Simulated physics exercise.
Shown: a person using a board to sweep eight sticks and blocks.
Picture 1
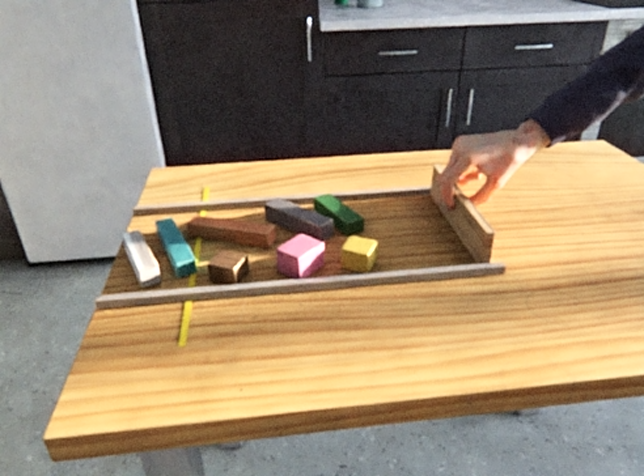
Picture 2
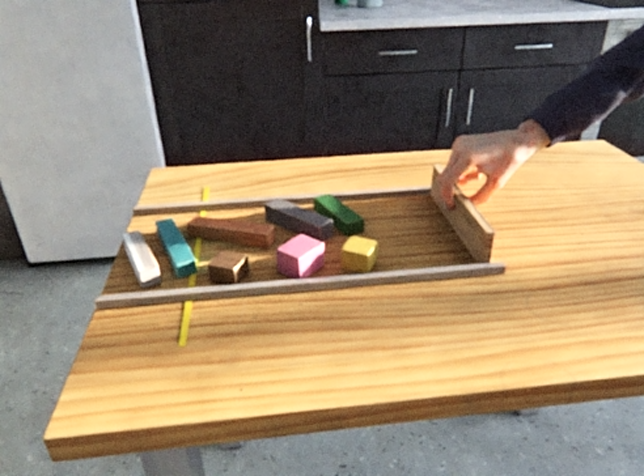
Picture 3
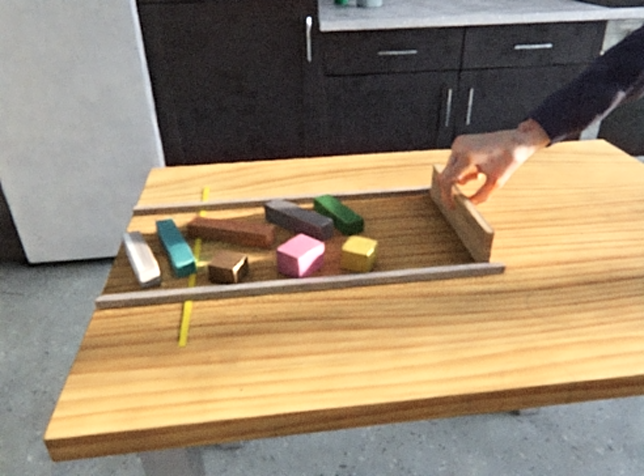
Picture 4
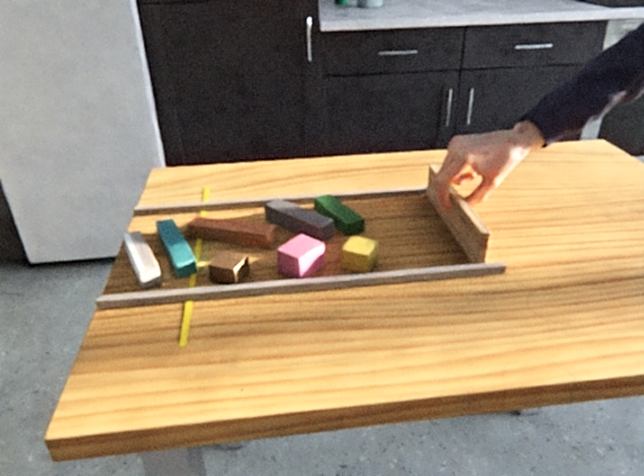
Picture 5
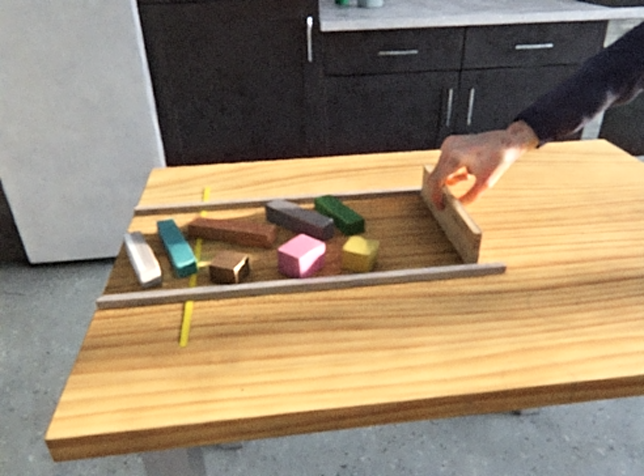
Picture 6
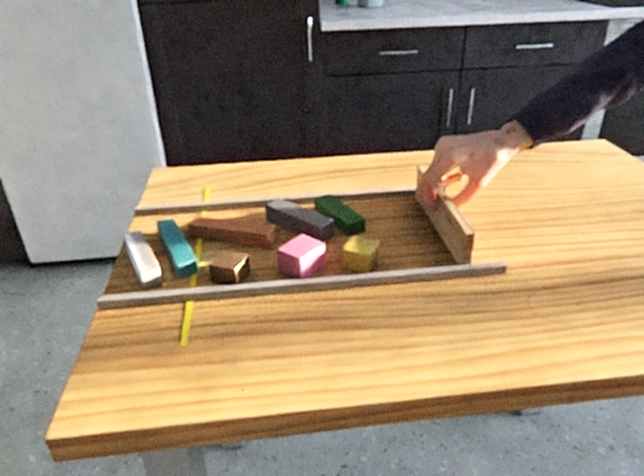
A wooden board, held upright by a hand at the right end of a railed lane on a table, stays almost still at first beside eight coloured sticks and blocks. The hand then slides it slowly a short way left between the rails, while the pieces and the yellow tape stay put.
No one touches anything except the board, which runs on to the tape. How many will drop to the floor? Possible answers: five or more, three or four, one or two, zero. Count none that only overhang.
One or two of them.
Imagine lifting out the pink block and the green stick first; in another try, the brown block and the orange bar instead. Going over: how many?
The counts would be 0 and 1.
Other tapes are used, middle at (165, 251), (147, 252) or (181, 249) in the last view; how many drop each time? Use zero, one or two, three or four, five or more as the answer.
Per place, in order: Three or four; five or more; three or four.
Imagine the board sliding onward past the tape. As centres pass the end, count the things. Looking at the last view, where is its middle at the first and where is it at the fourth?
Around (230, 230); afterwards around (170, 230).
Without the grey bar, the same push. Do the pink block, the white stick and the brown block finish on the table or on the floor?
As for the pink block, it is retained; the white stick is not retained; the brown block is retained.
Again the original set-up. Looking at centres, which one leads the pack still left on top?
Foremost: The brown block.
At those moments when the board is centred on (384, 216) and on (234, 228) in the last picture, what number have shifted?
0 and 8.
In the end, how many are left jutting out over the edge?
In total, 1 of them.
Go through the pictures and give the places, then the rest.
In the first frame, white stick (141, 257); turquoise bar (175, 245); orange bar (231, 231); board (458, 211); tape (198, 248).
In the second frame, turquoise bar (175, 246); board (458, 211).
In the third frame, orange bar (231, 231); grey bar (298, 220).
In the fourth frame, white stick (141, 257); yellow block (360, 255).
In the fifth frame, turquoise bar (176, 246); brown block (230, 268).
In the sixth frame, white stick (142, 257); turquoise bar (176, 246); orange bar (232, 231); board (441, 212); tape (199, 248).
A little later, none off yet; white stick at rest near (142, 257); turquoise bar at rest near (176, 246); orange bar at rest near (232, 231).
Next, none off yet; white stick at rest near (142, 257); turquoise bar at rest near (175, 246); orange bar shifted a little near (216, 233).
Later still, none off yet; white stick shifted a little near (116, 260); turquoise bar shifted a little near (141, 250); orange bar shifted about its own width near (177, 236).
When it is over, the number that fall off is one or two; down, turquoise bar and white stick.
